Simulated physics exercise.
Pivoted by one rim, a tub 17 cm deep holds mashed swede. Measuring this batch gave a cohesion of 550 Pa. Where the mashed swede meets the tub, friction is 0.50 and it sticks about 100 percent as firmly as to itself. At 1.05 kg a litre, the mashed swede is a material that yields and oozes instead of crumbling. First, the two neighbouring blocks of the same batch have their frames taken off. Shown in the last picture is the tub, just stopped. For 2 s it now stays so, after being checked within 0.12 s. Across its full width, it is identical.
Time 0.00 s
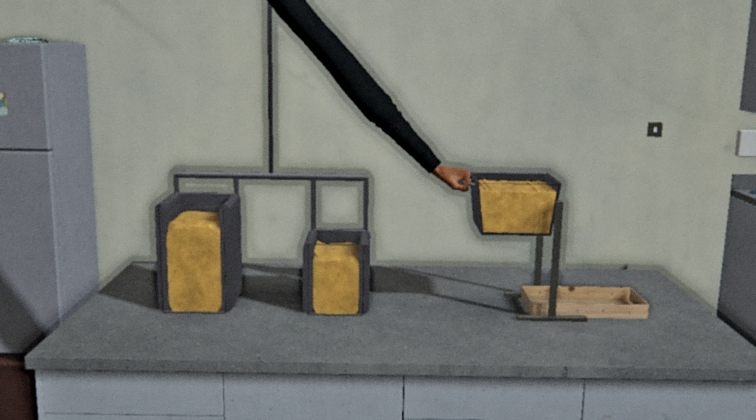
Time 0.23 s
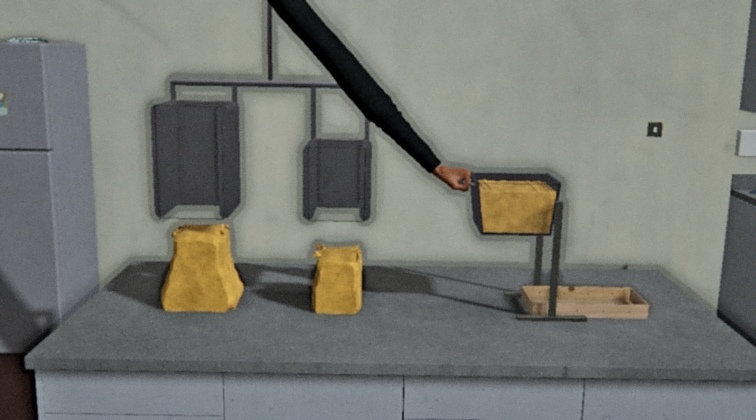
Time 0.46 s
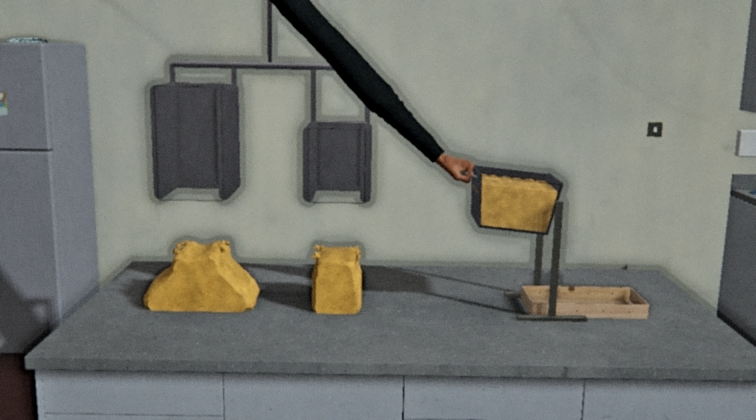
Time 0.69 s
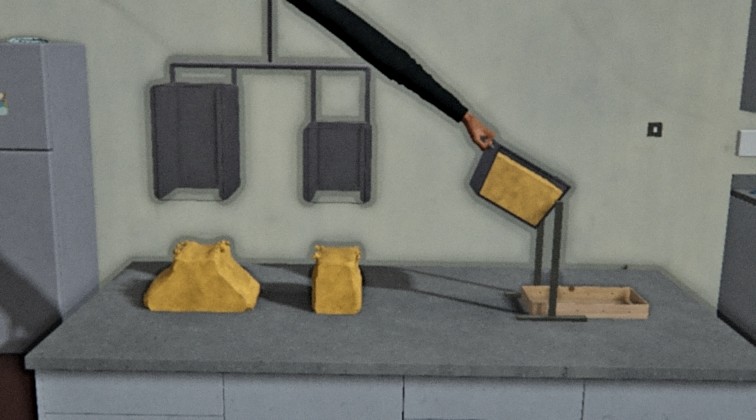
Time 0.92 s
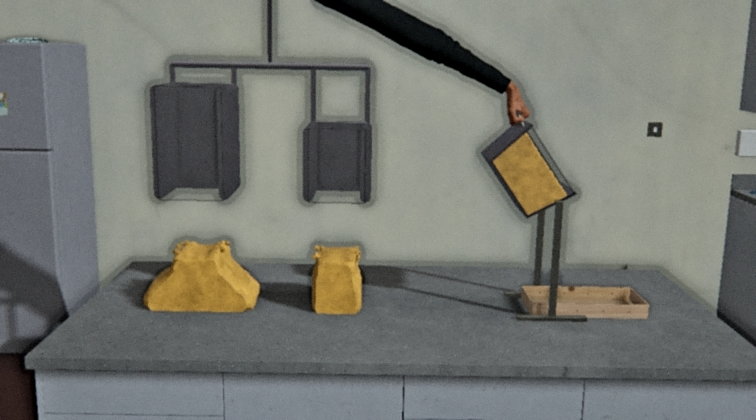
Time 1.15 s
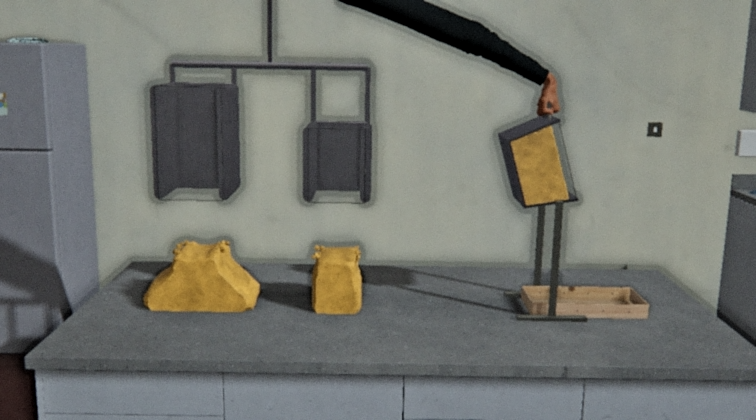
Two yellow mounds slumped on the counter as dark molds lifted off them, the left one spreading wider, and then a hand on the right tilted a tub of the same yellow stuff steeply upward.
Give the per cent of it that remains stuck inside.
Some 100 per cent remains inside.
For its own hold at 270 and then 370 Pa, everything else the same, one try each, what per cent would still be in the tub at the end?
55 %, then 65 %.
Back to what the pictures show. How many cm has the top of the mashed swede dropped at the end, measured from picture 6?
Roughly 0 cm.
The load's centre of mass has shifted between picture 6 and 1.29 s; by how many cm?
Something like 0 cm, give or take.
After 1.29 s, the tub is at 73 degrees and holds 100 %.
After 1.46 s, the tub is at 73 degrees and holds 100 %.
After 1.63 s, the tub is at 73 degrees and holds 100 %.
After 1.80 s, the tub is at 73 degrees and holds 100 %.
After 3.15 s, at the end, the tub is at 73 degrees and holds 100 %.
